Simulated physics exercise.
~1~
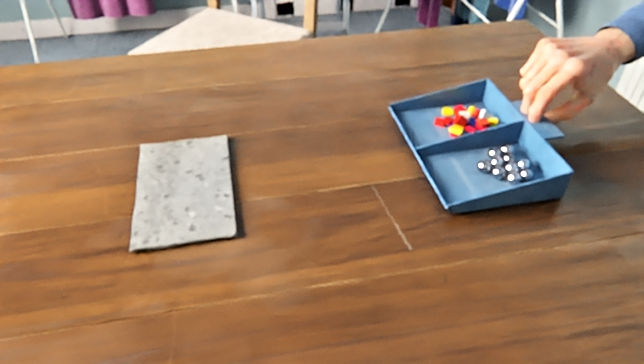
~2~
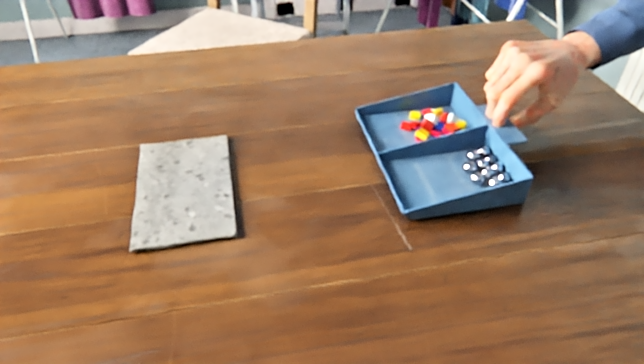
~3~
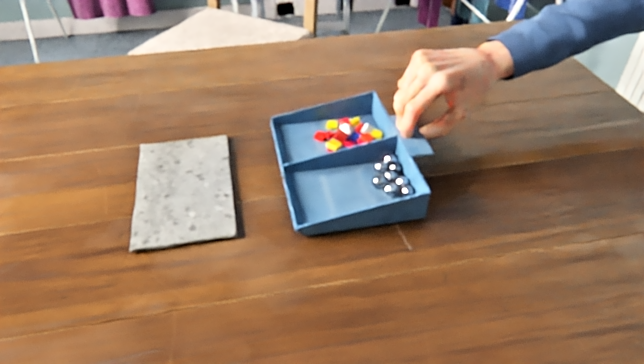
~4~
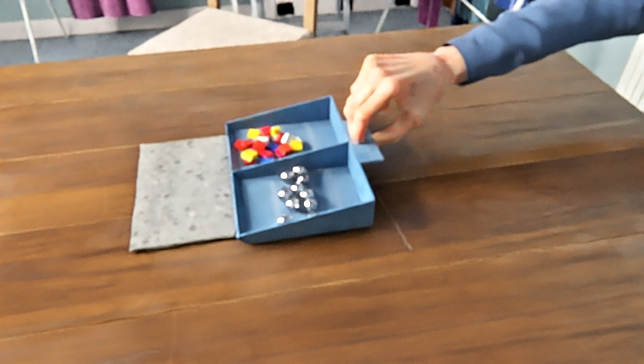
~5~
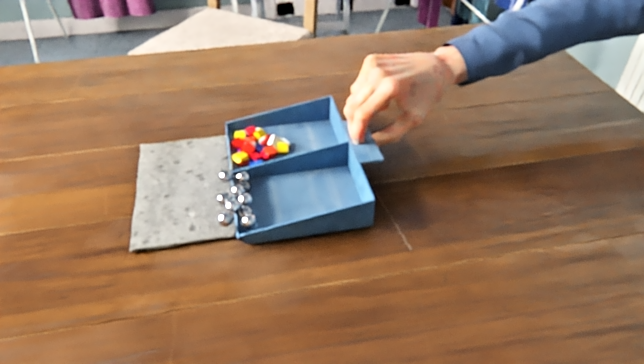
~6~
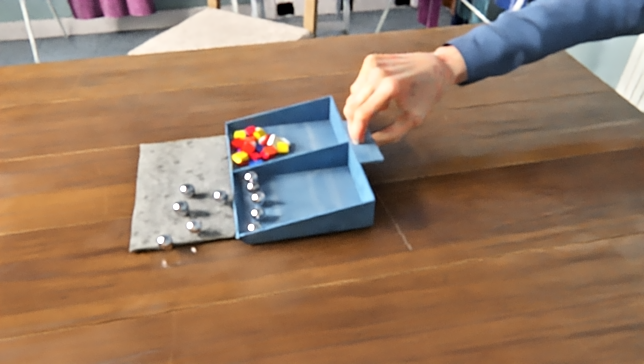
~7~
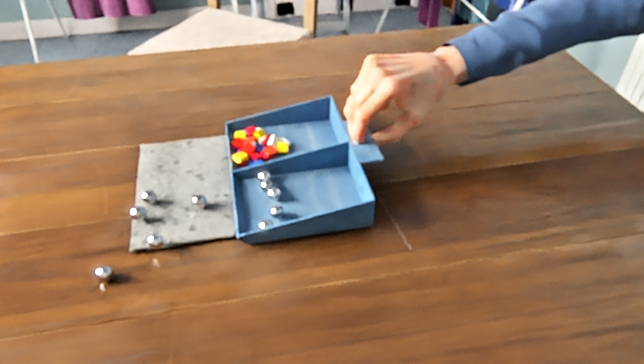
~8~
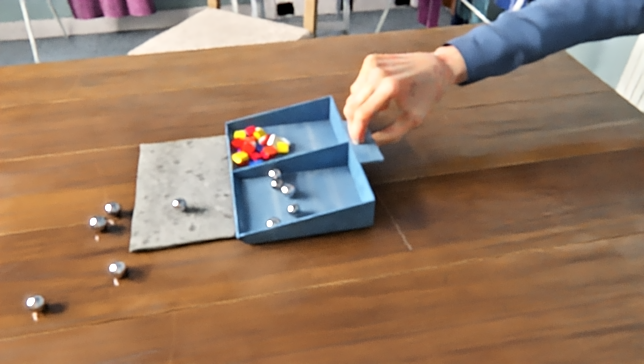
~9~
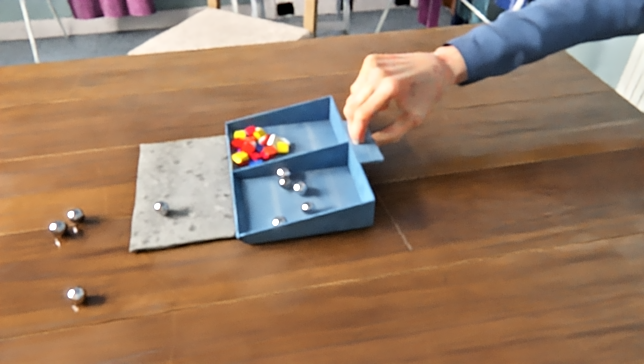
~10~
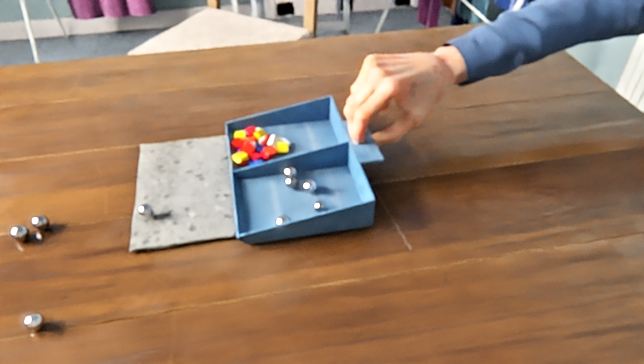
On a wooden table, a hand pushes a divided blue tray left against a grey slab, some silvery balls rolling out, colourful pieces staying inside.
